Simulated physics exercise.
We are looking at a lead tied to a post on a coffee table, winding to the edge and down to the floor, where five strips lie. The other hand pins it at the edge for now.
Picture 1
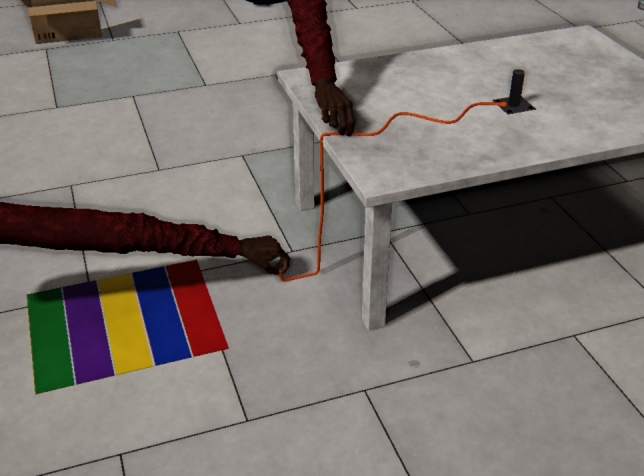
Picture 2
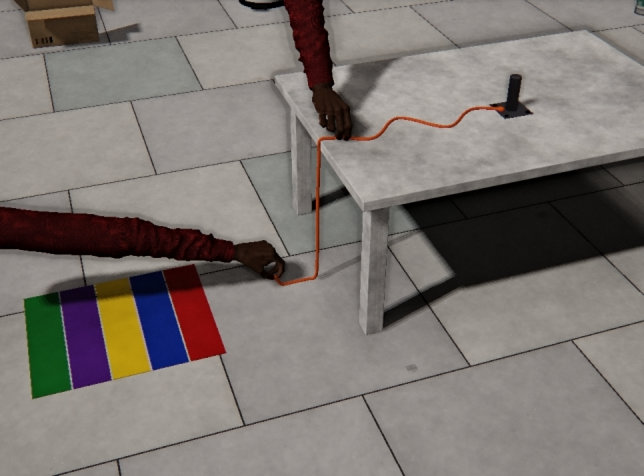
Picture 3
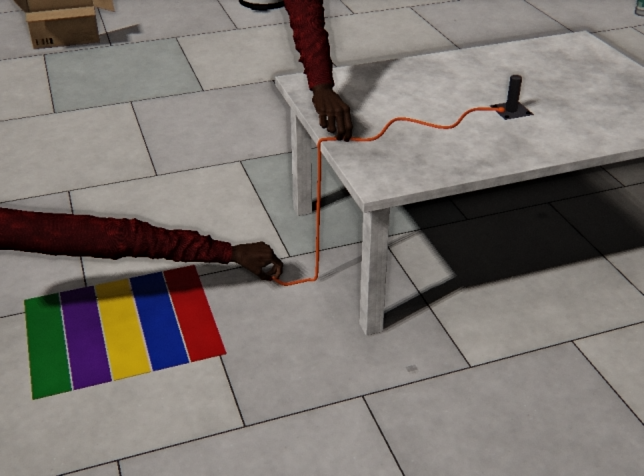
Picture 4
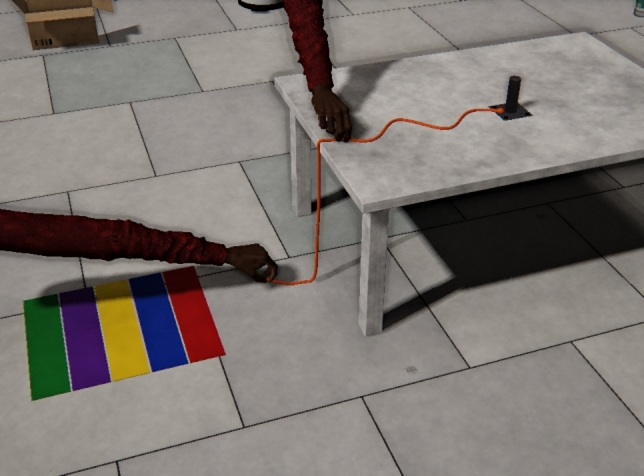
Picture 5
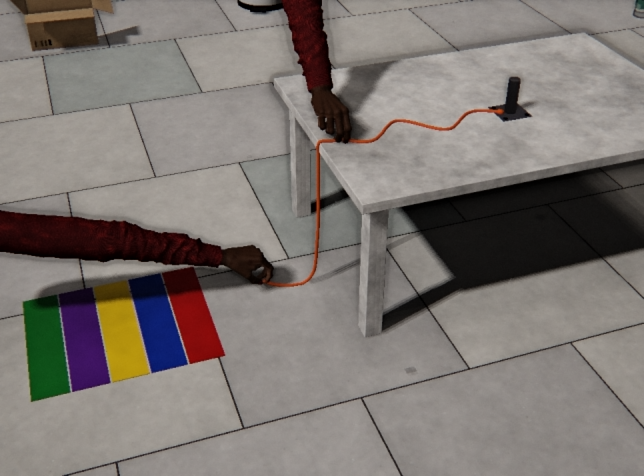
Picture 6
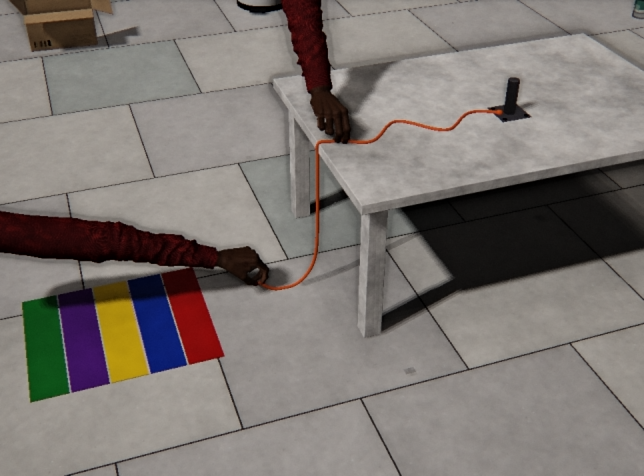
On a paved floor beside a pale table, one hand pins an orange cord while another draws its end slightly left.
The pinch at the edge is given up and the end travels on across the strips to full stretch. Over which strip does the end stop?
Over yellow.
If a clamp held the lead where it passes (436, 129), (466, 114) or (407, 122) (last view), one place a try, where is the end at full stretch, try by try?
In that order: (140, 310), (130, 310) and (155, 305).
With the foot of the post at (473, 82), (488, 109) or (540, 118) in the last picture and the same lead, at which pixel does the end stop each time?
The places are (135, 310), (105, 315) and (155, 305).
Soon after, end near (181, 299); over red.
Then, end near (145, 307); over blue.
At full stretch, end near (124, 311); over yellow. The end stops over the yellow strip.
